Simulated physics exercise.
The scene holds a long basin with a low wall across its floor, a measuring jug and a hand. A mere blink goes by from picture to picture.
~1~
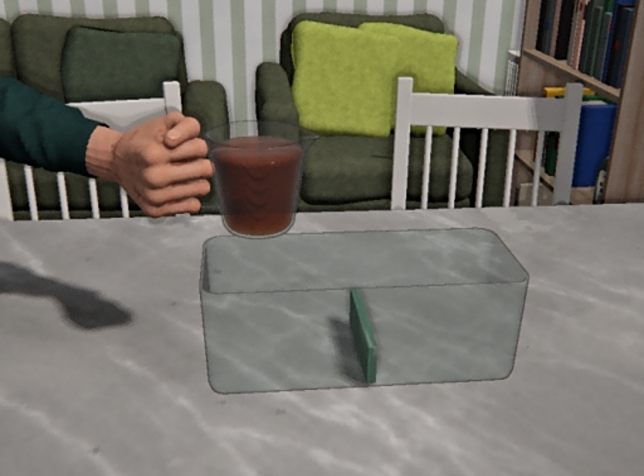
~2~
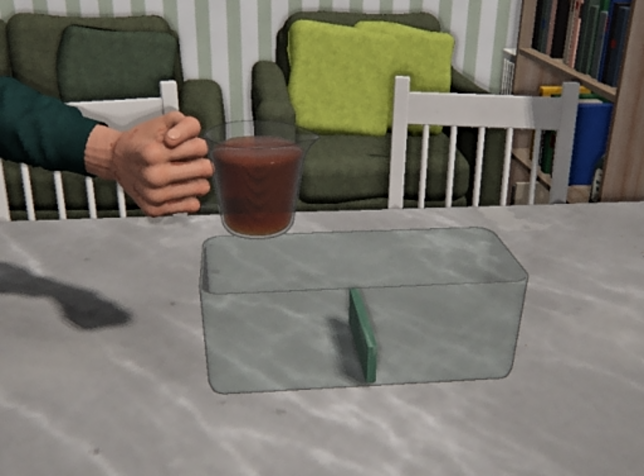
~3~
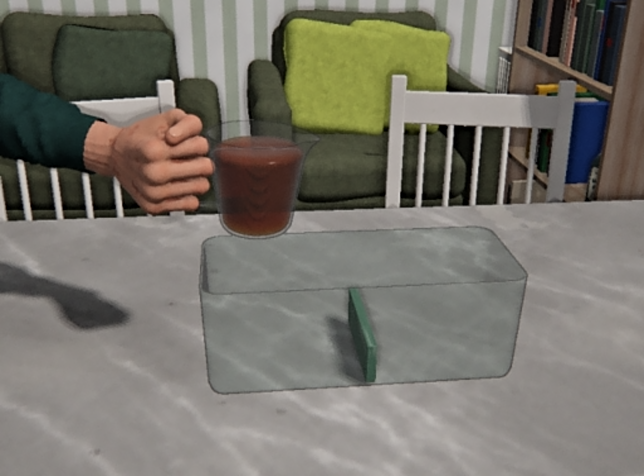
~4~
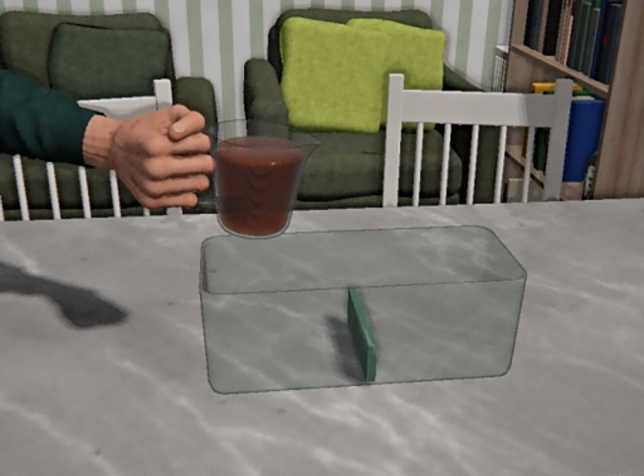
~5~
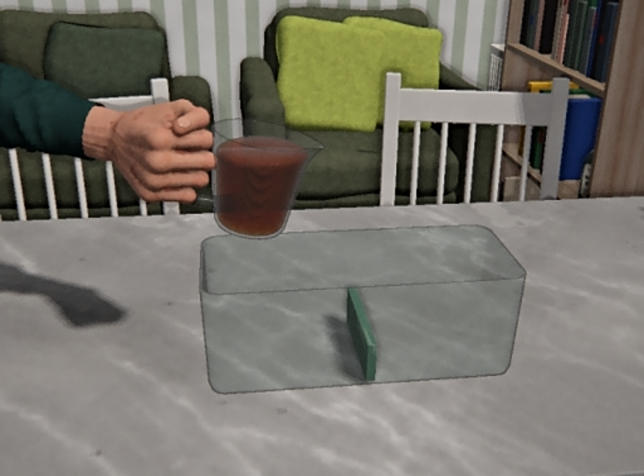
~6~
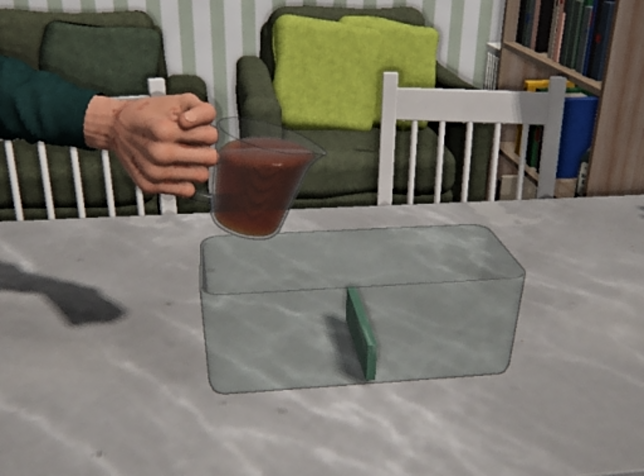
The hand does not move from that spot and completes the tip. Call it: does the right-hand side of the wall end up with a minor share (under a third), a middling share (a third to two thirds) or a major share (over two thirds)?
The right side gets a middling share.
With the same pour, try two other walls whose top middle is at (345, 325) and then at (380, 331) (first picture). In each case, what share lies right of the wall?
75 % then 30 %.
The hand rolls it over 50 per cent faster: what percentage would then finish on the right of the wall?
Some 30 per cent.
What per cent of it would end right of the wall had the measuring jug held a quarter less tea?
About 25 %.
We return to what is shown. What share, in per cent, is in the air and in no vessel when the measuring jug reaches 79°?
About 20 per cent.
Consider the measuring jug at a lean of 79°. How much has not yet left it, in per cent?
Looks like roughly 60 percent is still held.
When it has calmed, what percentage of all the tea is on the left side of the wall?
Share approx. 55 per cent.
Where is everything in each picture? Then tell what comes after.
In the first frame, it leans 0°; its right rim is at (320, 134); the tea meets the walls at (211, 148) and (305, 146); the long basin's rim runs from (203, 265) to (510, 254); the wall's top is at (363, 317).
In the second frame, it leans 1°; its right rim is at (320, 135); the tea meets the walls at (211, 148) and (304, 146).
In the third frame, it leans 3°; its right rim is at (321, 137); the tea meets the walls at (211, 147) and (305, 147).
In the fourth frame, it leans 6°; its right rim is at (323, 140); the tea meets the walls at (213, 148) and (306, 148).
In the fifth frame, it leans 10°; its right rim is at (325, 145); the tea meets the walls at (216, 148) and (309, 149).
In the sixth frame, it leans 15°; its right rim is at (328, 151); the tea meets the walls at (217, 150) and (314, 150).
A moment on, the tilt is 79° and 61 per cent is still to pour, 2 is left of the wall and 17 right of it.
Next, the tilt is 115° and 5 per cent is still to pour, 47 is left of the wall and 44 right of it.
Then the tilt is 119° and 0 per cent is still to pour, 54 is left of the wall and 45 right of it.
Later the tilt is 119° and 0 per cent is still to pour, 54 is left of the wall and 45 right of it.
In the end 54 per cent lies left of the wall, 45 right of it and 0 outside.
